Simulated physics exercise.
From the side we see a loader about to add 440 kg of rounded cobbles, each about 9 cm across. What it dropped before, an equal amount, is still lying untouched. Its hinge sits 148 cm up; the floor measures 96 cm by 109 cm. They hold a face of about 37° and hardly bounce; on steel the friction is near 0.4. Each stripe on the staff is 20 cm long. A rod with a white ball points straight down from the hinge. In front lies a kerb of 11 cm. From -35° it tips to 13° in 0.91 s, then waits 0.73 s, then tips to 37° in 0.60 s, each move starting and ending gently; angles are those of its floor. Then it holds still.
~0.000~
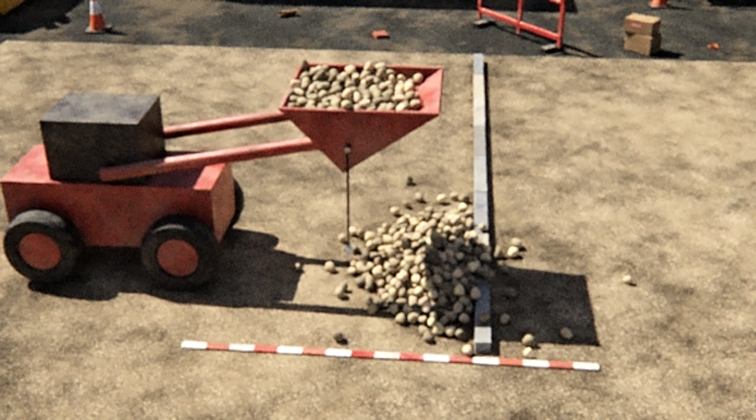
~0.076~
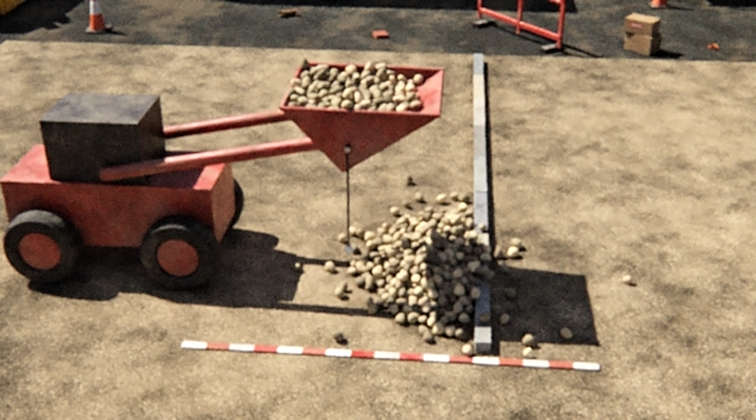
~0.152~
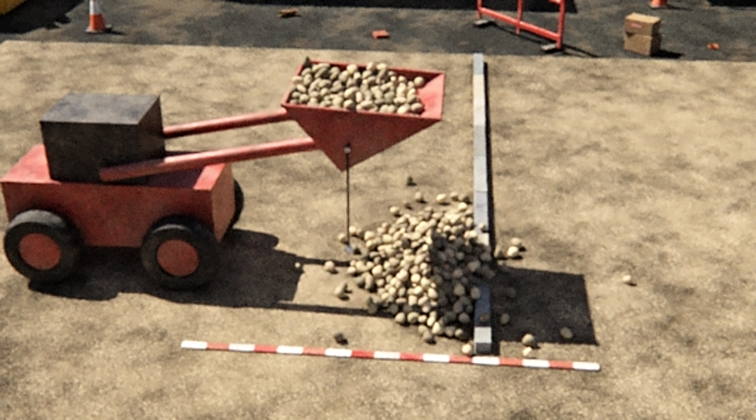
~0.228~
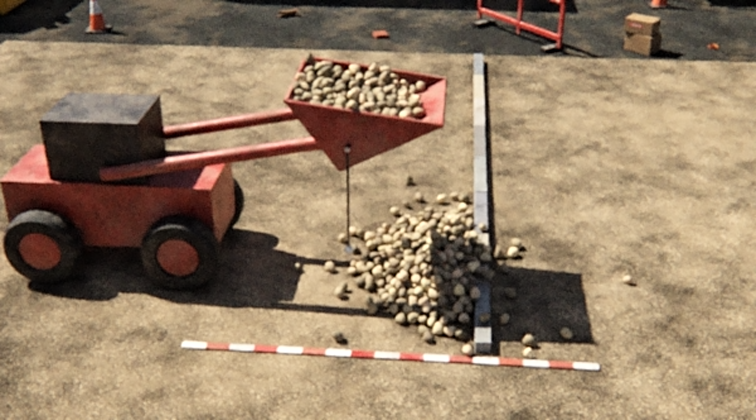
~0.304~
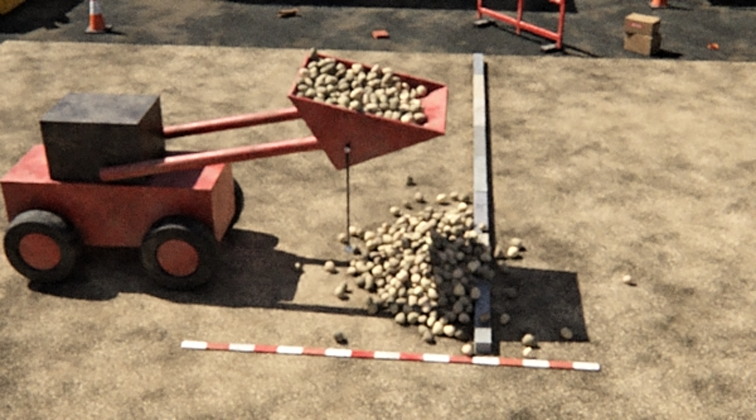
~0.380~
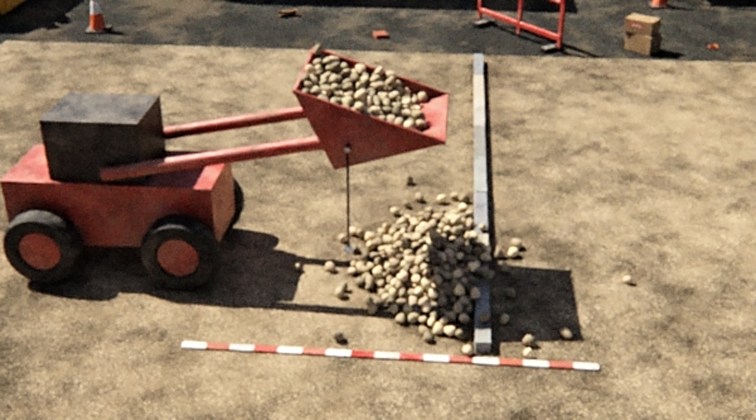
To begin with, a red loader on the left holds a bucket of rounded stones above a stone pile heaped against a grey kerb. The bucket then gradually tilts, its back rising and its right edge dipping slightly, while the stones shift inside it and the loader and pile stay still.
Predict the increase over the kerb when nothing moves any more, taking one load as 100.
About 47 per cent.
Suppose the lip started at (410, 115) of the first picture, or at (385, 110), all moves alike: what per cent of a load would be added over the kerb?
Near 20 per cent from the first place, 5 from the second.
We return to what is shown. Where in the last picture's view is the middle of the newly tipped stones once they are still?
Their middle is at about (482, 257).
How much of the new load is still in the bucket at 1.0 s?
About 100 per cent.
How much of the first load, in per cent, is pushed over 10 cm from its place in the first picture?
About 5 per cent.
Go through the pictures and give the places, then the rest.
Lip at (439, 114), floor tilted -35°, highest stones at (337, 73). The earlier load is highest near (439, 246), 25 cm above ground level, 98 % on this side of the kerb, 2 % over the kerb, in the first frame.
Lip at (440, 116), floor tilted -34°, highest stones at (335, 73); the stones move at 0.1 m/s on average, in the second frame.
The bucket is at -31°, its lip at (441, 120); the top of the load is at (323, 73); the stones move at 0.2 m/s on average, in the third frame.
The bucket is at -27°, its lip at (443, 126); the top of the load is at (324, 70); the stones move at 0.3 m/s on average, in the fourth frame.
The bucket is at -22°, its lip at (445, 134); the top of the load is at (325, 67); the stones move at 0.3 m/s on average, in the fifth frame.
The bucket is at -17°, its lip at (445, 143); the top of the load is at (325, 63); the stones move at 0.4 m/s on average, in the sixth frame.
After 0.7 s the floor is at 5°; in per cent of one load, 100 in the bucket, 98 on this side of the kerb, 2 over the kerb; the foremost stones are at (537, 293).
After 1.0 s the floor is at 13°; in per cent of one load, 100 in the bucket, 99 on this side of the kerb, 2 over the kerb; the foremost stones are at (537, 293).
After 2.7 s the floor is at 37°; in per cent of one load, 7 in the bucket, 168 on this side of the kerb, 25 over the kerb; the foremost stones are at (625, 287).
After 5.4 s the floor is at 37°; in per cent of one load, 0 in the bucket, 151 on this side of the kerb, 50 over the kerb; the foremost stones are at (635, 282). Net gain over the kerb, 47.
